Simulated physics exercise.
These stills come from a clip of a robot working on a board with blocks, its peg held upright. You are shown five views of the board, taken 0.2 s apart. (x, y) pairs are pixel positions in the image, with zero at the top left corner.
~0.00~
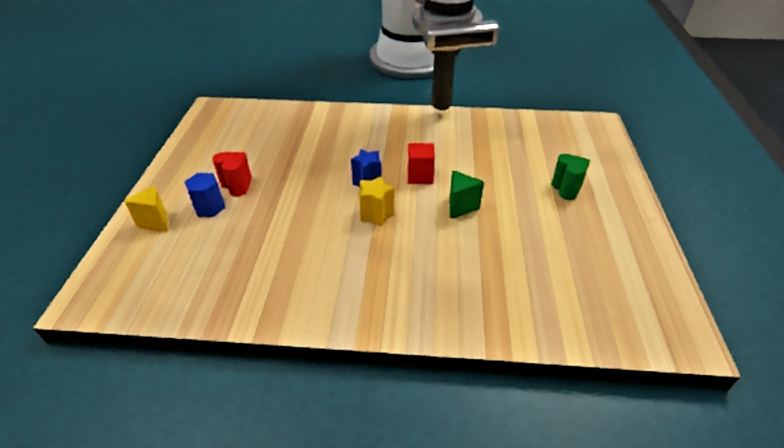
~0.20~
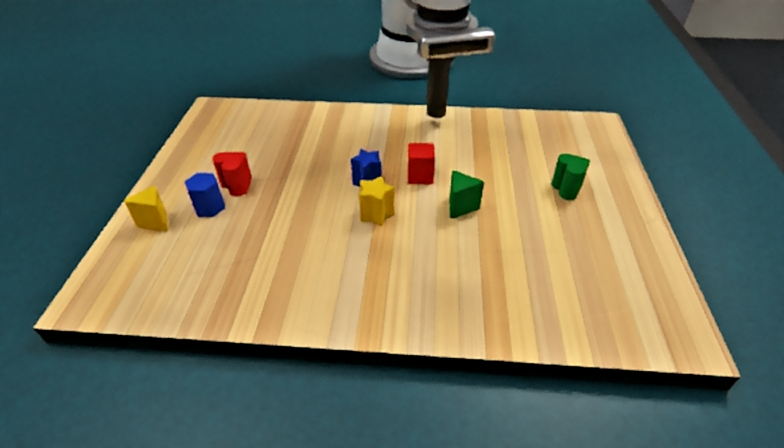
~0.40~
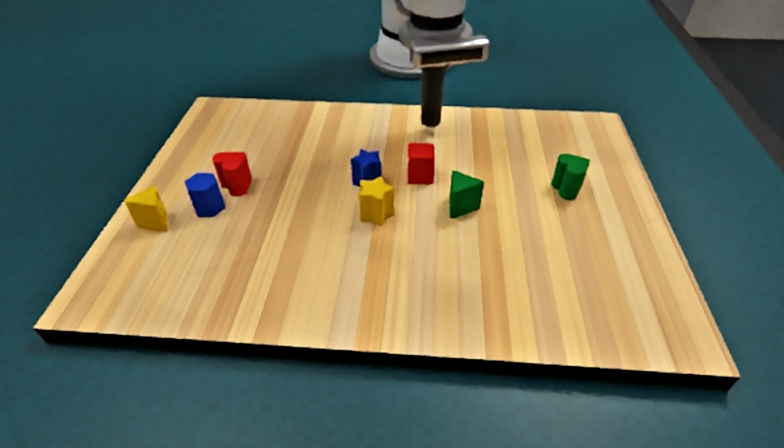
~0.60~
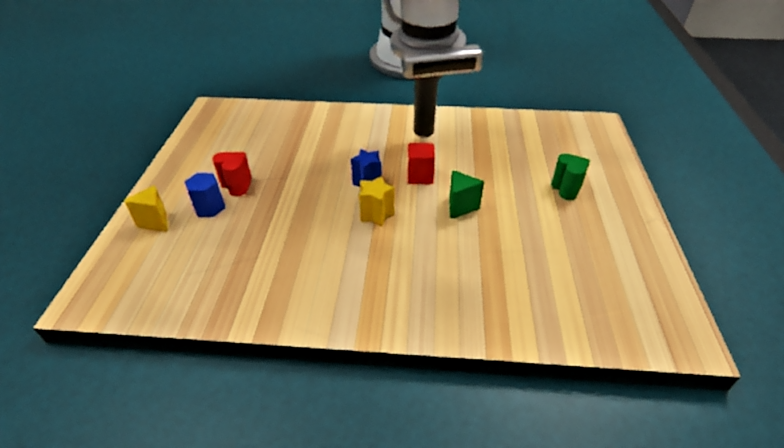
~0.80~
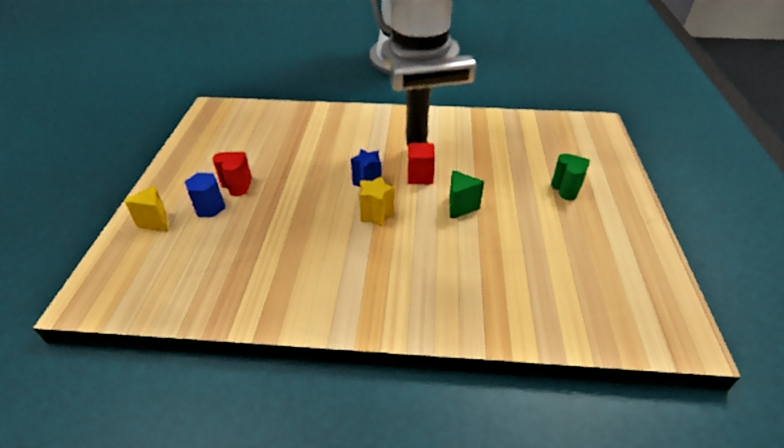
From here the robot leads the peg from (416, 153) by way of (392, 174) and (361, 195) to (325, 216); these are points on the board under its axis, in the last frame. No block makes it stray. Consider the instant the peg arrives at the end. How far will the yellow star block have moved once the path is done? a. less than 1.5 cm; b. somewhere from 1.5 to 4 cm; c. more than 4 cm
Answer: A.
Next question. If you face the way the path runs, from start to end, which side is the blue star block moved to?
It's set to shift right.
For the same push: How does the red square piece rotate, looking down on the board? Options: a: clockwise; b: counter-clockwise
The answer is b.
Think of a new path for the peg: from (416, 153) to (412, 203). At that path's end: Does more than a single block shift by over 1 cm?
No - that is not the case.
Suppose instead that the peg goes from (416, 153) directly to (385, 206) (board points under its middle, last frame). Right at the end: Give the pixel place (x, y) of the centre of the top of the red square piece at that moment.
Its top middle will sit at (424, 161).
The first path, step by step. One third of the way, peg (391, 165); red square piece (420, 153), turned 35° anticlockwise.
Two thirds of the way, peg (360, 186); blue star block (338, 165), turned 25° clockwise; red square piece (420, 153), turned 35° anticlockwise.
At the end, peg (324, 207); blue star block (328, 167), turned 70° clockwise; yellow star block in place; red square piece (420, 153), turned 35° anticlockwise.
